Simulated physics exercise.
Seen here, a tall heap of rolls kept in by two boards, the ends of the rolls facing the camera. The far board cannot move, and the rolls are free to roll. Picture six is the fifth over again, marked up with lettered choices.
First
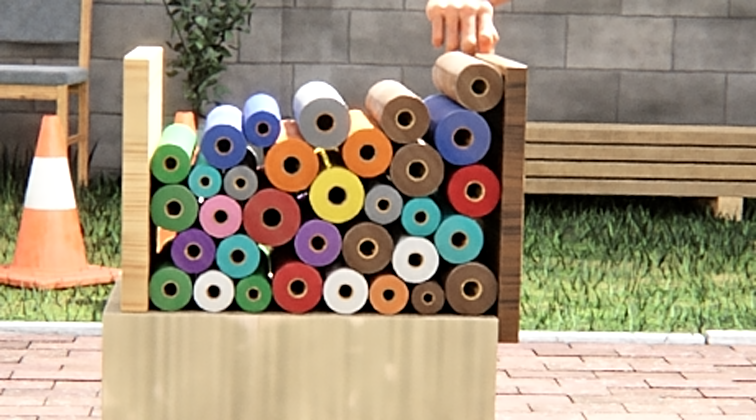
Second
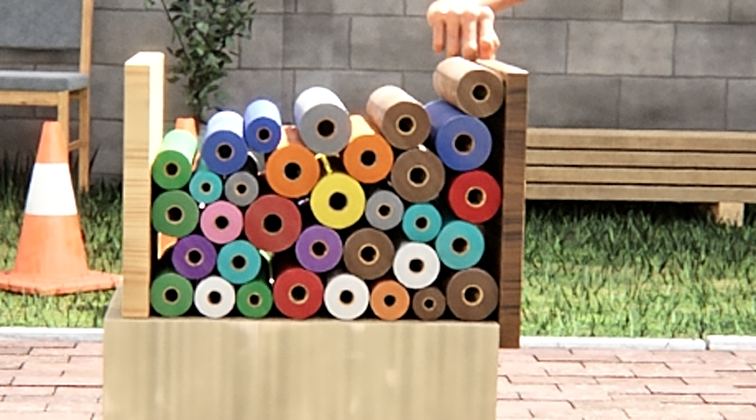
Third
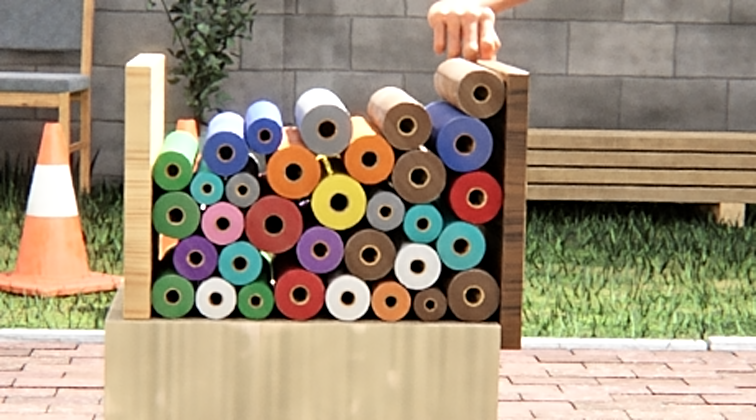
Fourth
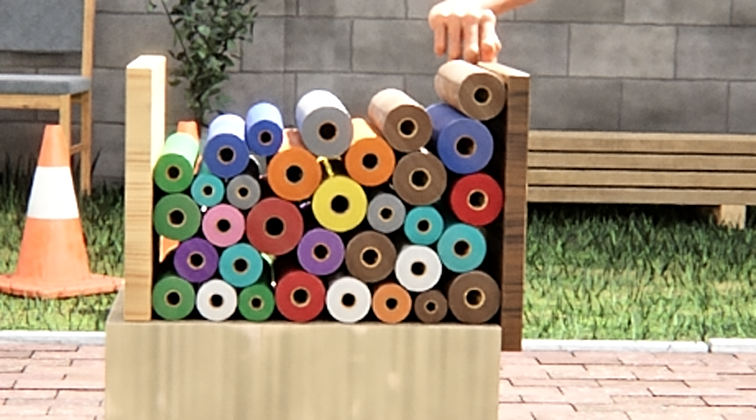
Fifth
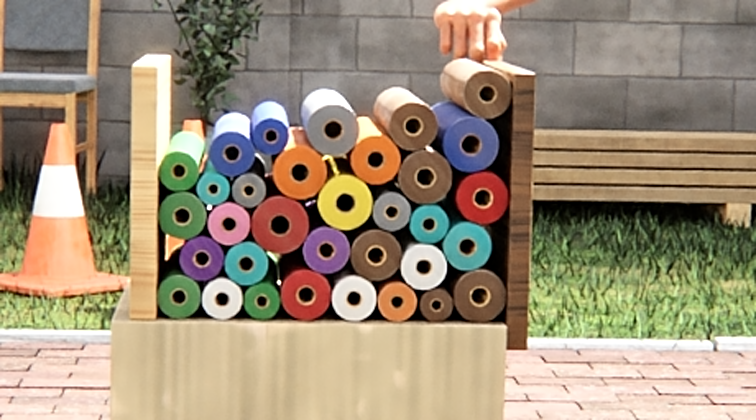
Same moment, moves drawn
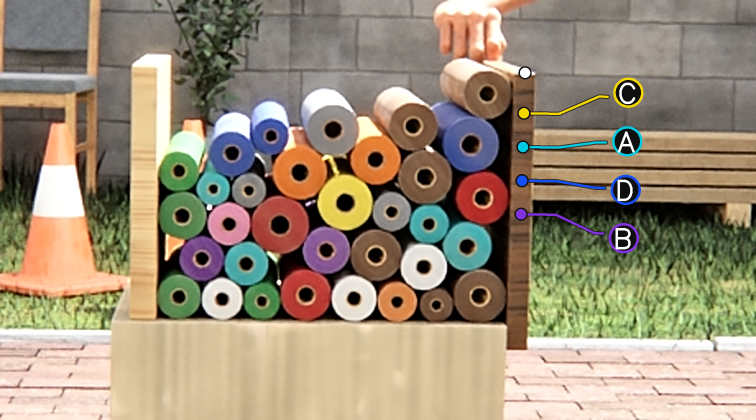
The clip opens on a tall heap of colourful rolls, ends facing the viewer, between two upright boards, with a hand at the top right near a brown roll. The rolls keep their arrangement and the hand barely moves, as the whole view shifts very slightly through to the end.
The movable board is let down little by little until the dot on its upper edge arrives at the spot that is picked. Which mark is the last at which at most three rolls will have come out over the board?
Mark B is as low as it can go.
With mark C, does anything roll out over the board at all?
At C: No.
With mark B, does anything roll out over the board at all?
Yes.
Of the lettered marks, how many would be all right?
Four of them.
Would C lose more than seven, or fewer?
It loses fewer than seven.
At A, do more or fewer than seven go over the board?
It loses fewer than seven.
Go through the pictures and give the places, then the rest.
The first frame shows side board (492, 187); a green roll (170, 289); an orange roll (388, 294).
The second frame shows an orange roll (389, 300); a turquoise roll (460, 245).
The third frame shows a turquoise roll (423, 224); a brown roll (419, 176).
The fourth frame shows an orange roll (370, 161); a brown roll (482, 95).
The fifth frame shows side board (500, 194); a green roll (179, 297); an orange roll (397, 302).
On the marked copy, A at (523, 147); B at (522, 215); C at (524, 114); D at (522, 180); the white dot at (526, 73).
Taking B. A third of the way, top of the board (511, 141).
Two thirds of the way, top of the board (509, 213).
When it is over, top of the board (509, 213), one out over the board.
As for the rest, A one out over the board; C none out over the board; D one out over the board.
